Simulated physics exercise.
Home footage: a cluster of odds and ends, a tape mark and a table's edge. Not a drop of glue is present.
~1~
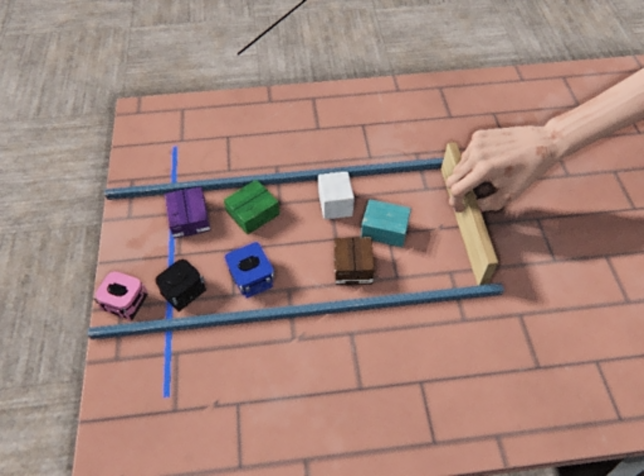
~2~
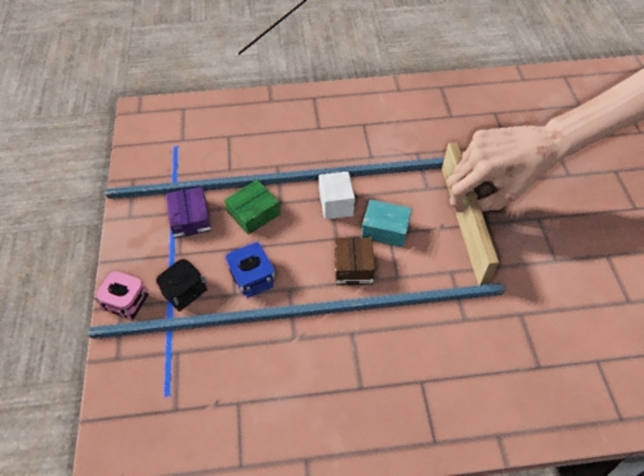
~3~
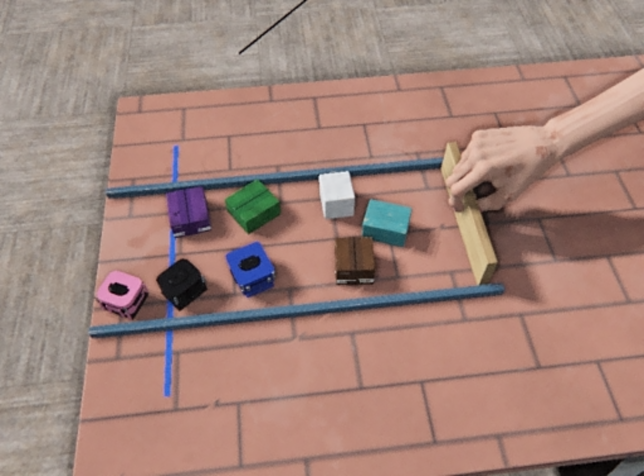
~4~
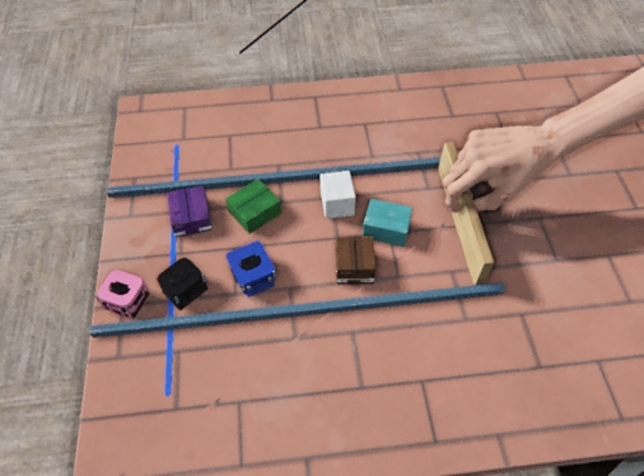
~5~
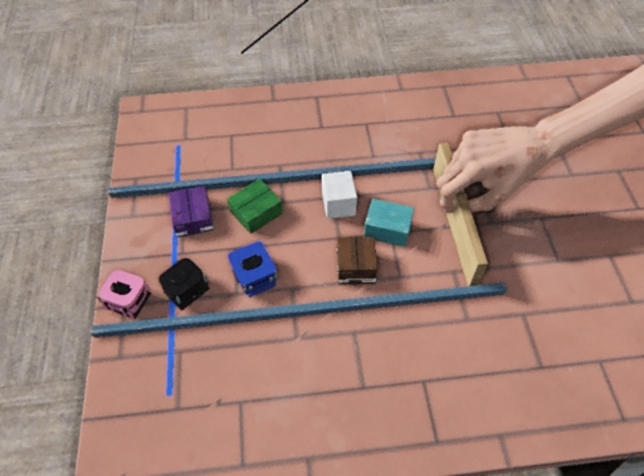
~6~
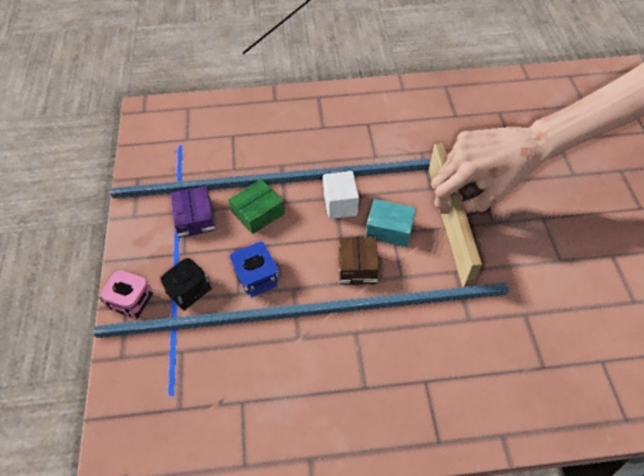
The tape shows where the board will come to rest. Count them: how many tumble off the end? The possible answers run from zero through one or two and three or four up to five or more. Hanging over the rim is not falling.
Three, maybe four go.
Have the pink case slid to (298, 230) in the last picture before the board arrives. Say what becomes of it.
From there it survives.
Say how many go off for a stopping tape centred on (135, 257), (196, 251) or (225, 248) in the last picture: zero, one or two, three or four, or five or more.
One after another: 5 or more, one to two, one or two.
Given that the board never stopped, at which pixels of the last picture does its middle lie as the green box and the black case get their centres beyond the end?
Roughly (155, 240); for the second one, roughly (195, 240).
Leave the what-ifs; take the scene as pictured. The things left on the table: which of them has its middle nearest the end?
It is the blue case.
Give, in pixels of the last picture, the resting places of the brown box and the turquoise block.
Final positions: Near (153, 284); near (152, 253).
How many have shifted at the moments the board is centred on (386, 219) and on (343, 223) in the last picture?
I get 1 at the one place and 3 at the other.
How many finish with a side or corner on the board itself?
Count: 3.
A little later, none off yet; pink case at rest near (127, 294); black case at rest near (186, 284); purple box at rest near (193, 212).
Next, none off yet; pink case at rest near (127, 294); black case at rest near (186, 284); purple box at rest near (191, 212).
Later still, none off yet; pink case shifted about its own width near (86, 306); black case shifted well along near (123, 291); purple box shifted about its own width near (131, 216).
When it is over, the number that fall off is three or four; down, purple box, black case and pink case.
